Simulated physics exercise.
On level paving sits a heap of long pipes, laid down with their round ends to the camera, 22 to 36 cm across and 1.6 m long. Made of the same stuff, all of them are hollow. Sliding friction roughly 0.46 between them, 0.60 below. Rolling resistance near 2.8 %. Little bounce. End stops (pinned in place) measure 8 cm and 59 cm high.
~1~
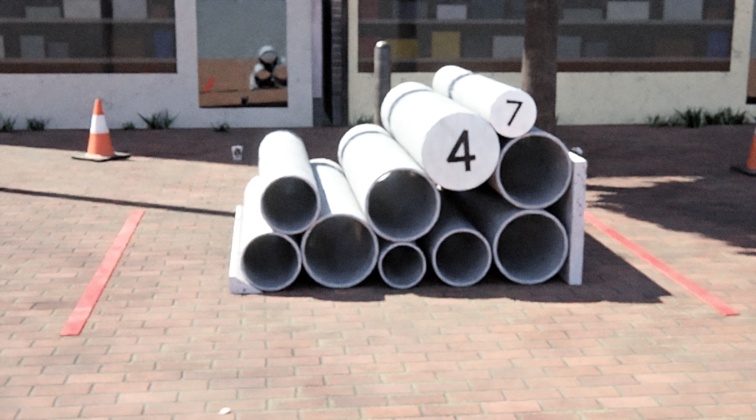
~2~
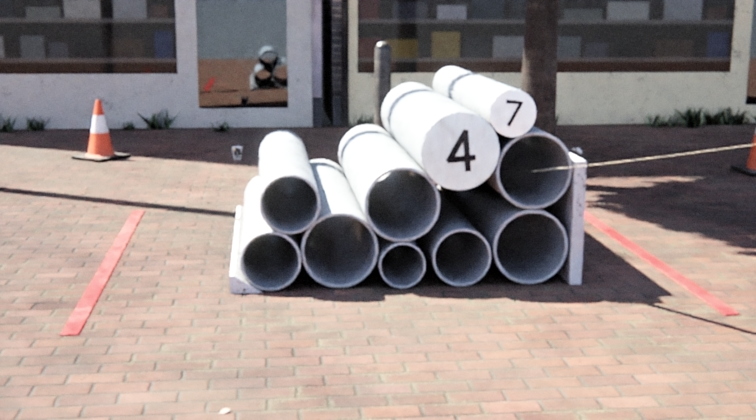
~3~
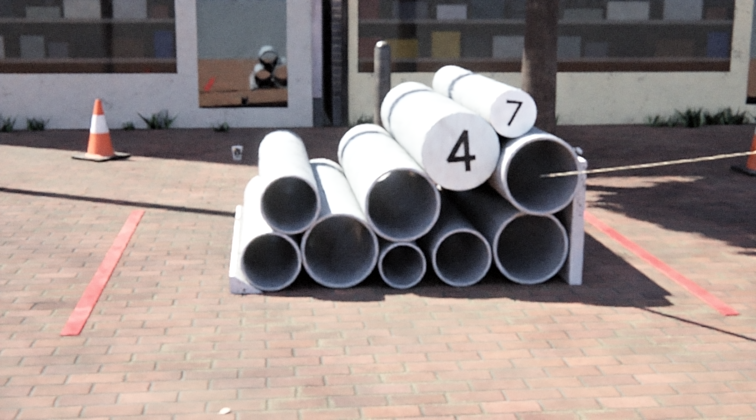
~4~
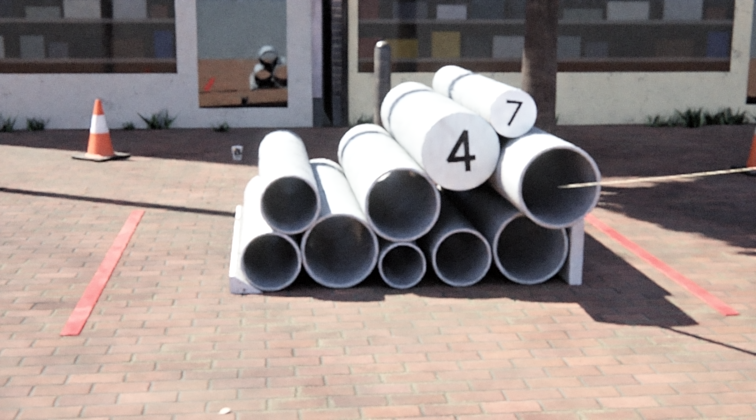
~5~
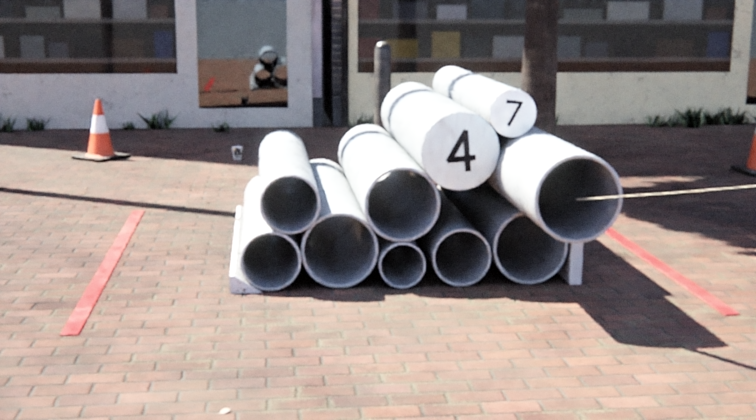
A large hollow pipe slides out toward the viewer's right from the stacked pipes, drawn by a strap.
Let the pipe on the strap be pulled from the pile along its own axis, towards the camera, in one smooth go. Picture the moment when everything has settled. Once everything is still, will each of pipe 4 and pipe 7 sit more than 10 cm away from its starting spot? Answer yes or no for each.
Pipe 4: Yes, pipe 7: Yes.
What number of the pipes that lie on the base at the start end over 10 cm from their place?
I count 0 in total.
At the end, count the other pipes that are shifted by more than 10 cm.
I make it exactly 2.
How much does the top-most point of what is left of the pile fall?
About 30 cm.
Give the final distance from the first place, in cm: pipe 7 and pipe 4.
Shift for pipe 7: 40 cm; shift for pipe 4: 20 cm.
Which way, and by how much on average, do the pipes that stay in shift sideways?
They end up about 5 cm further right on average.
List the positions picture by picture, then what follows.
In the first frame, 10 pipes, 5 on the base, highest (513, 113); no. 4 (461, 151), no. 7 (513, 113); left chock (8 cm) (233, 276); right end board (59 cm) (579, 211); lines (90, 297) and (684, 281).
In the second frame, the pipe on the strap has not moved yet, at (535, 171); the rest still.
In the third frame, the pipe on the strap is 14 cm out, at (543, 176); the rest still; bottom ones (271, 262) (340, 251) (403, 266) (462, 258) (531, 248).
In the fourth frame, the pipe on the strap is 41 cm out, at (560, 187); the rest still.
In the fifth frame, the pipe on the strap is 68 cm out, at (579, 199); the rest still; no. 4 (461, 151), no. 7 (513, 113).
Another 1.37 s on from the last picture, 1 now displaced over 10 cm; no. 4 4 cm right and 5 cm down; no. 7 7 cm right and 9 cm down.
Another 1.52 s on from the last picture, 2 now displaced over 10 cm; no. 4 11 cm right and 18 cm down; no. 7 19 cm right and 35 cm down.
All still, 2.1 s past the final picture, 2 moved over 10 cm; not one across the red lines; no. 4 10 cm right and 19 cm down; no. 7 19 cm right and 35 cm down; top of the pile 63 cm high, from 92 cm.
